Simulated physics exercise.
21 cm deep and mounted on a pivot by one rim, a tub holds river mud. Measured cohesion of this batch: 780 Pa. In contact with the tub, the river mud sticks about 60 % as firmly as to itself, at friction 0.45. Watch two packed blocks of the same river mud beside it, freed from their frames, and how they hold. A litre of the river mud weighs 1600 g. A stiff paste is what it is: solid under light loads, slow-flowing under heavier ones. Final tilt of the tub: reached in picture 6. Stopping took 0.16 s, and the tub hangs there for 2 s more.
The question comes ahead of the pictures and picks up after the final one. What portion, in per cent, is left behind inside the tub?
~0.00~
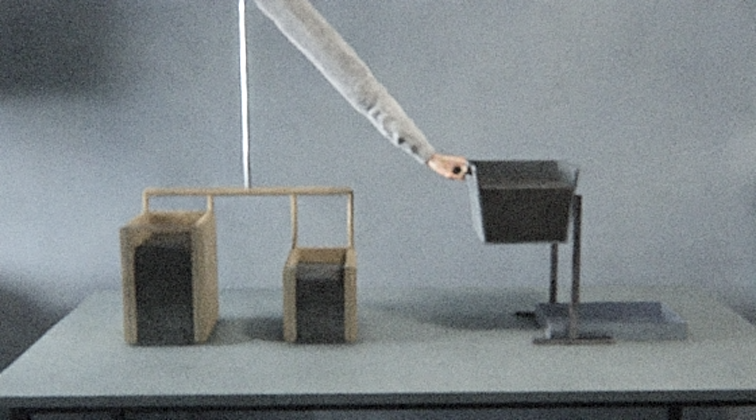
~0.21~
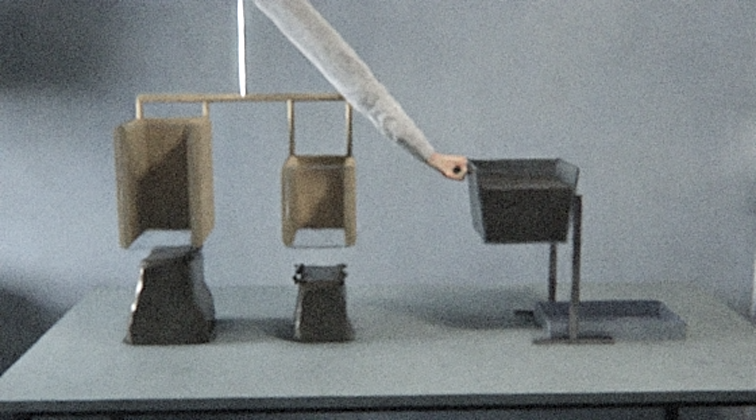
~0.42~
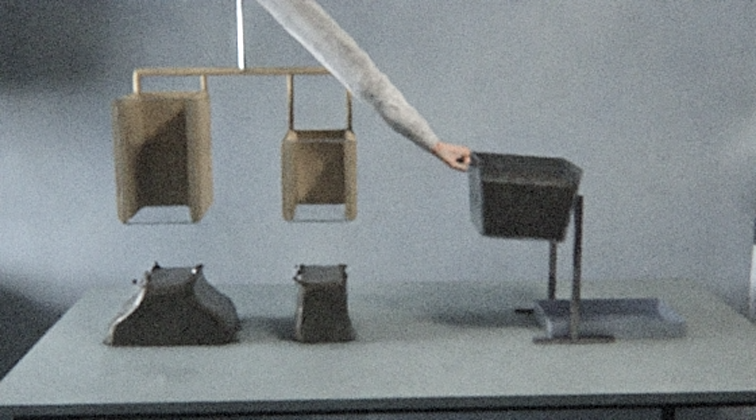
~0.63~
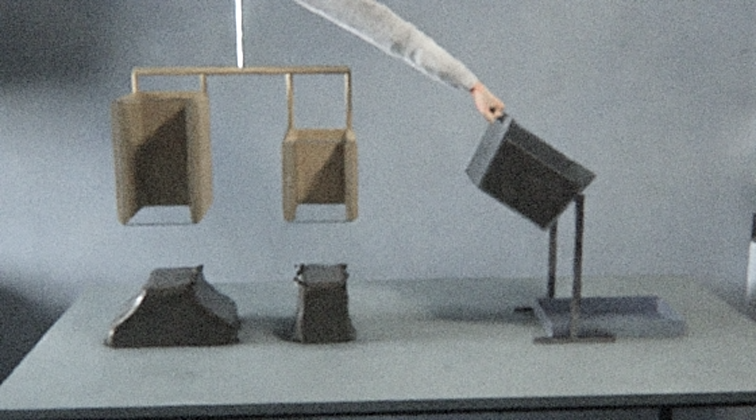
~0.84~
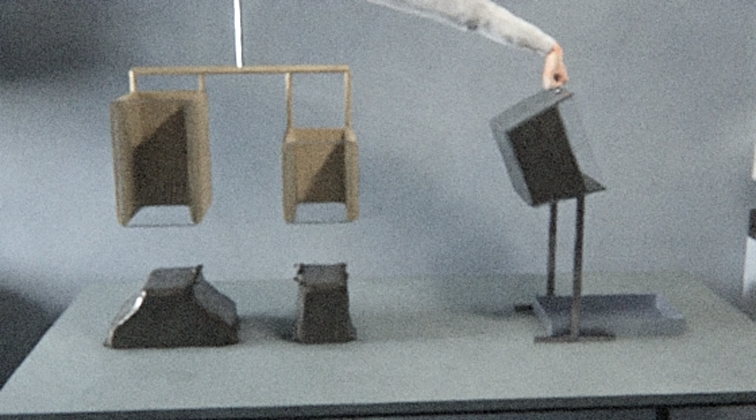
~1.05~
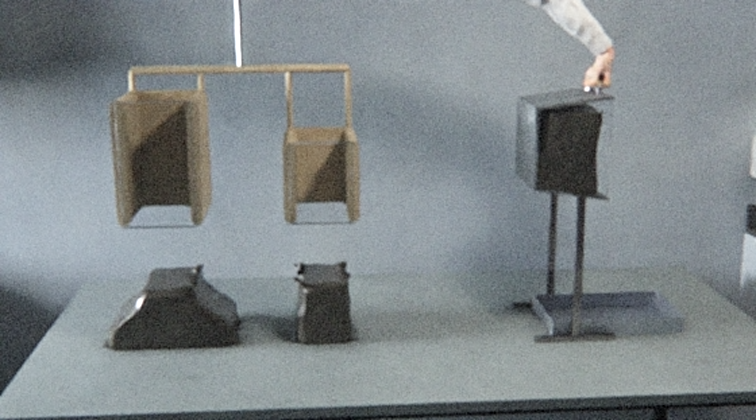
The portion left inside is around 40 %.
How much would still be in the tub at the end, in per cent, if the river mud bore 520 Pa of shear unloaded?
About 35 per cent.
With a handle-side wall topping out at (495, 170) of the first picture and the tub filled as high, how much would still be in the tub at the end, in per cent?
I'd guess around 60 per cent remains.
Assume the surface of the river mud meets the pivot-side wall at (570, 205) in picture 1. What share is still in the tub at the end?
It would come to roughly 70 percent.
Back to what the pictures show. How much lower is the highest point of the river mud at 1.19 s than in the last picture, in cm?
Roughly 4 cm.
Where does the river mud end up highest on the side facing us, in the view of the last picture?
Around (574, 161).
After 1.19 s, the tub is at 90 degrees and holds 88 %.
After 1.36 s, the tub is at 90 degrees and holds 52 %.
After 1.53 s, the tub is at 90 degrees and holds 41 %.
After 1.70 s, the tub is at 90 degrees and holds 40 %.
After 3.05 s, at the end, the tub is at 90 degrees and holds 40 %.
